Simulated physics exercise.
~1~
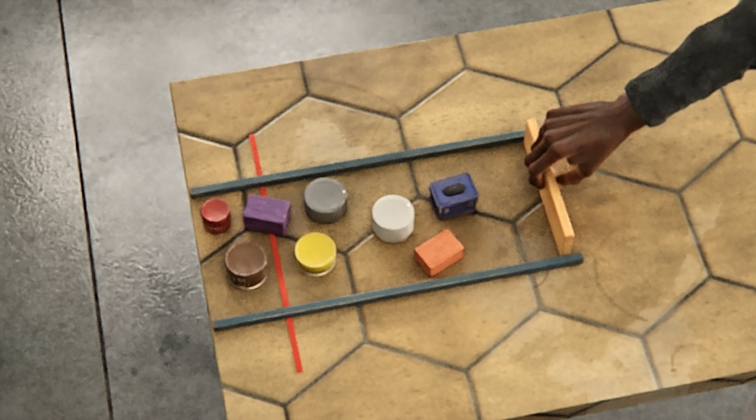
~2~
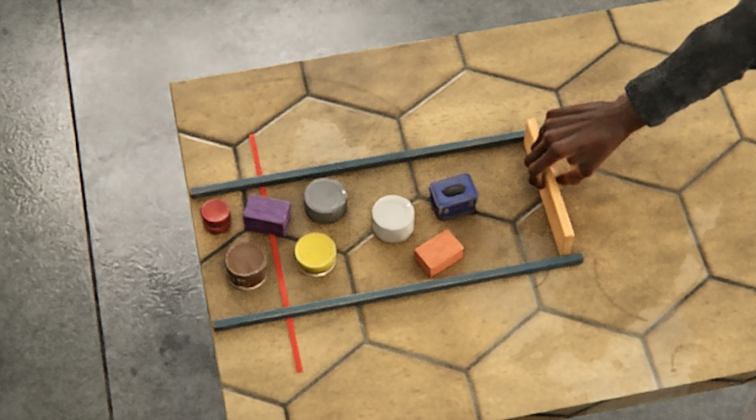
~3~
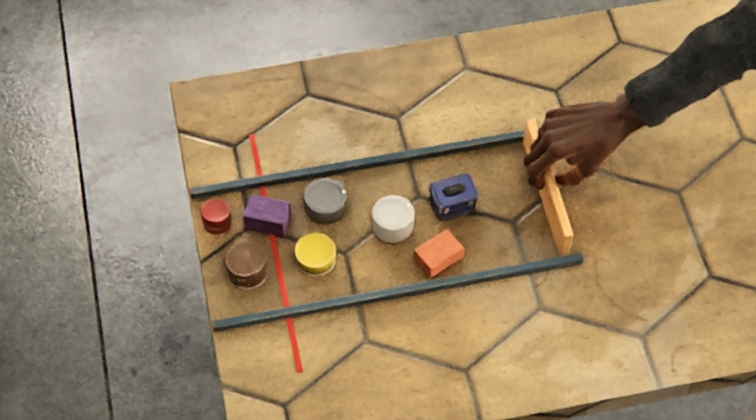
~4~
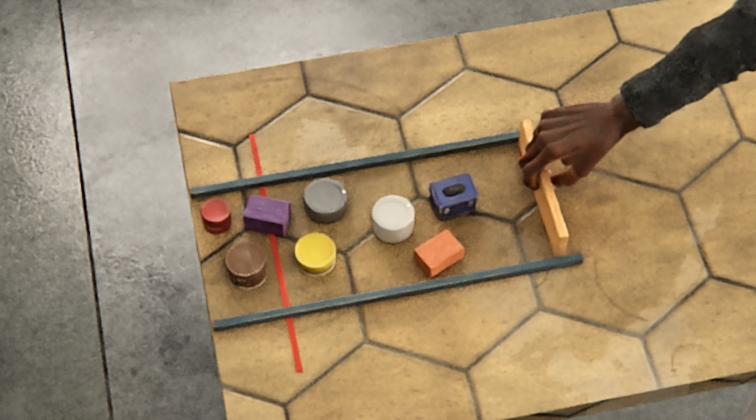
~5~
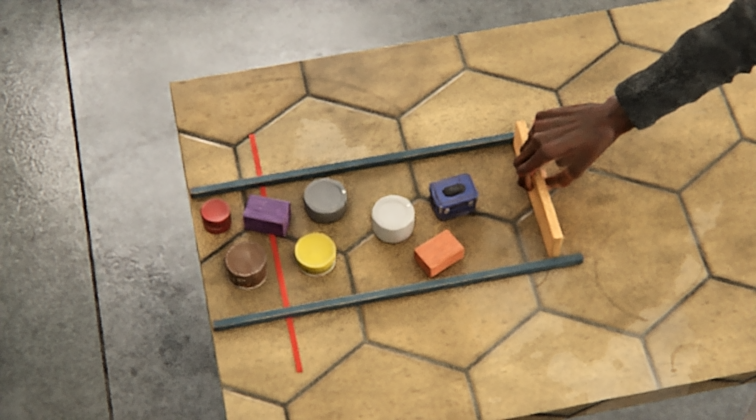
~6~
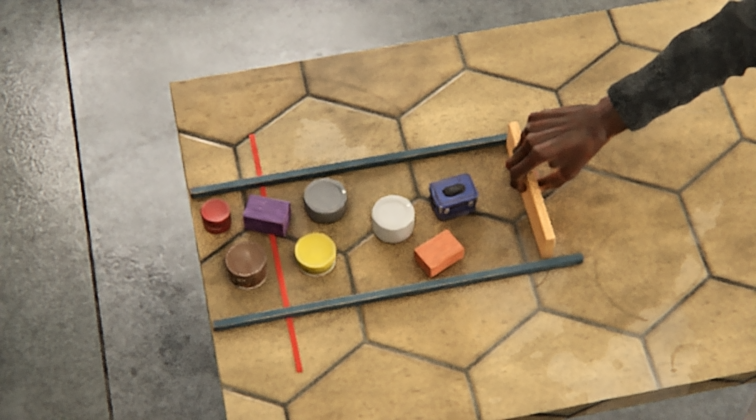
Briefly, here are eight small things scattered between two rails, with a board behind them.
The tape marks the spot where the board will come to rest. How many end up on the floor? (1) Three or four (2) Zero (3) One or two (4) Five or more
The answer is 3.
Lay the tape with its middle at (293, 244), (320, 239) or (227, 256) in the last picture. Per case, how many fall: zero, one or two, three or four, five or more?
1 or 2; not one; five or over.
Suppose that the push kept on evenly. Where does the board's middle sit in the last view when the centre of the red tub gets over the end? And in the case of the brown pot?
I'd say about (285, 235) for the first one and about (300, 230) for the second.
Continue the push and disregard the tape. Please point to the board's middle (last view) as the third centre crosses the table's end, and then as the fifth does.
First: Around (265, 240). Next: Around (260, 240).
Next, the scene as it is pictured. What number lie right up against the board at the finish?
The number is 3.
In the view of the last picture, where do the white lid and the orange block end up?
The white lid settles near (217, 262); as for the orange block, near (260, 279).
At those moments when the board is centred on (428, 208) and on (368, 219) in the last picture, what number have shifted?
The count is 3 at the first point and 5 at the second.
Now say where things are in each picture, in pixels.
The first picture shows red tub (216, 216); brown pot (246, 266); purple block (267, 215); board (548, 187); tape (275, 247).
The second picture shows brown pot (246, 266); white lid (393, 219).
The third picture shows purple block (267, 216); grey lid (326, 201).
The fourth picture shows red tub (216, 216); blue case (453, 197).
The fifth picture shows brown pot (246, 266); yellow pot (316, 255).
The sixth picture shows red tub (216, 216); brown pot (246, 266); purple block (267, 216); board (530, 190); tape (275, 247).
Early on, none off yet; red tub at rest near (216, 216); brown pot at rest near (246, 266); purple block at rest near (267, 216).
Finally, the number that fall off is one or two; lost, brown pot and red tub.
